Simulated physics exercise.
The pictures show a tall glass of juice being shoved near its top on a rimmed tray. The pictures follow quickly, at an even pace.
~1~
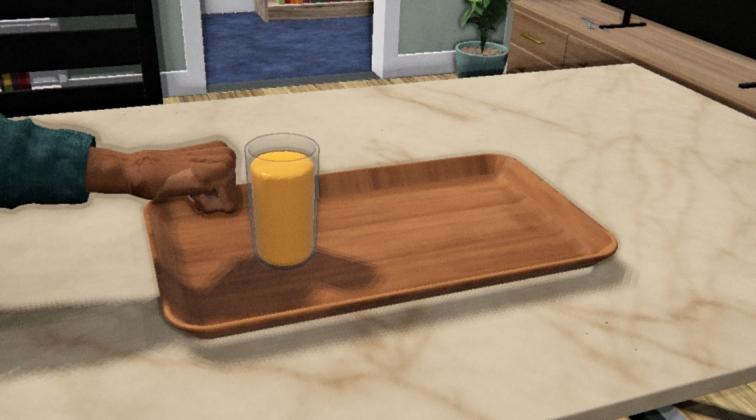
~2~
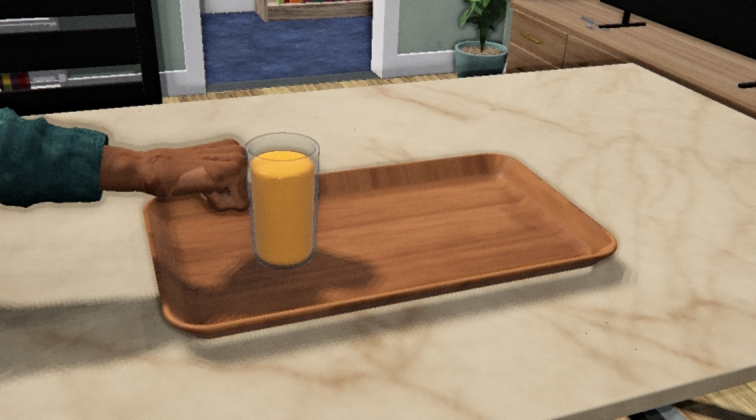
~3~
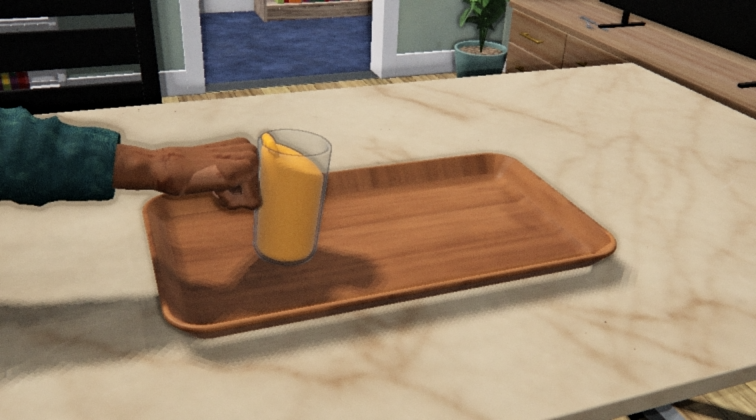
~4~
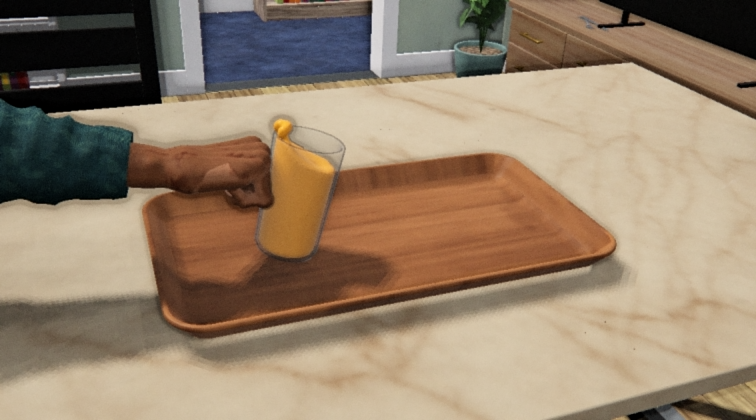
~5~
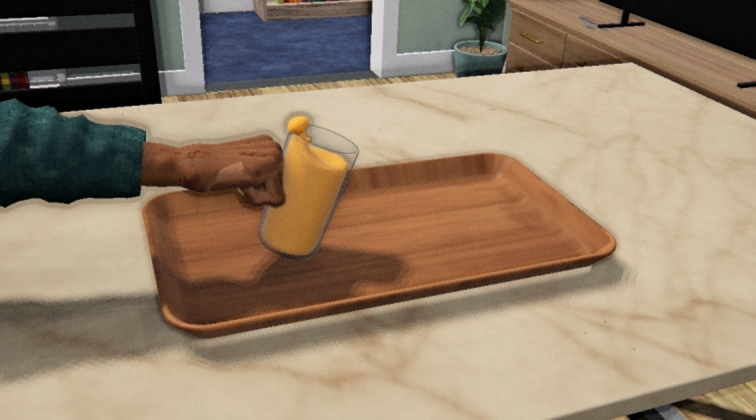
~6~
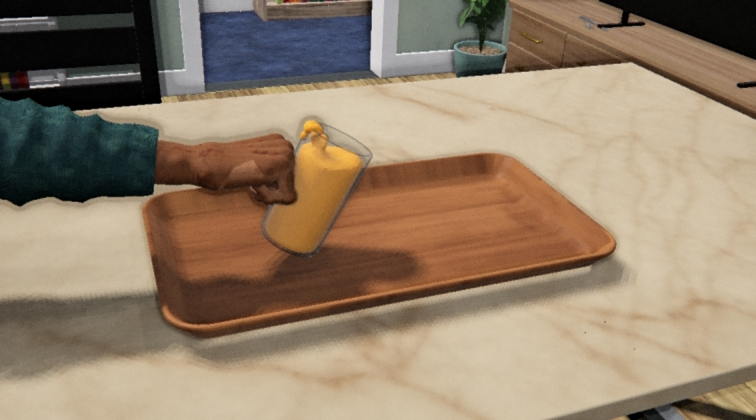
The clip shows a fist in a teal sleeve pushing a tall glass of orange juice near its top on a wooden tray; the glass tilts steadily to the right as juice sloshes up and a small blob rises above the rim.
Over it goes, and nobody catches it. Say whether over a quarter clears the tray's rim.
As it turns out, more than a quarter leaves the tray.
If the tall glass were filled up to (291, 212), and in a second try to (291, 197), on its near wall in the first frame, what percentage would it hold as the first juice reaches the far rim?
About 60 and 60 per cent.
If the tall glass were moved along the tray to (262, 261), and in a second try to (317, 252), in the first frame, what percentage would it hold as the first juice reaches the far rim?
Roughly 55 per cent, and 60 per cent.
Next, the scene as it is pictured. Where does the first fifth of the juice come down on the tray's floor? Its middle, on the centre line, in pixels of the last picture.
Around (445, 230).
A moment on, the tall glass is falling and 93 per cent is in the glass, 0 on the tray and 7 above or beyond its rim.
Next, the tall glass lies on its side and 57 per cent is in the glass, 39 on the tray and 5 above or beyond its rim.
Then the tall glass lies on its side and 31 per cent is in the glass, 50 on the tray and 19 above or beyond its rim.
Later the tall glass lies on its side and 17 per cent is in the glass, 50 on the tray and 34 above or beyond its rim.
In the end 66 per cent is held by tray and glass, 34 is off the tray.
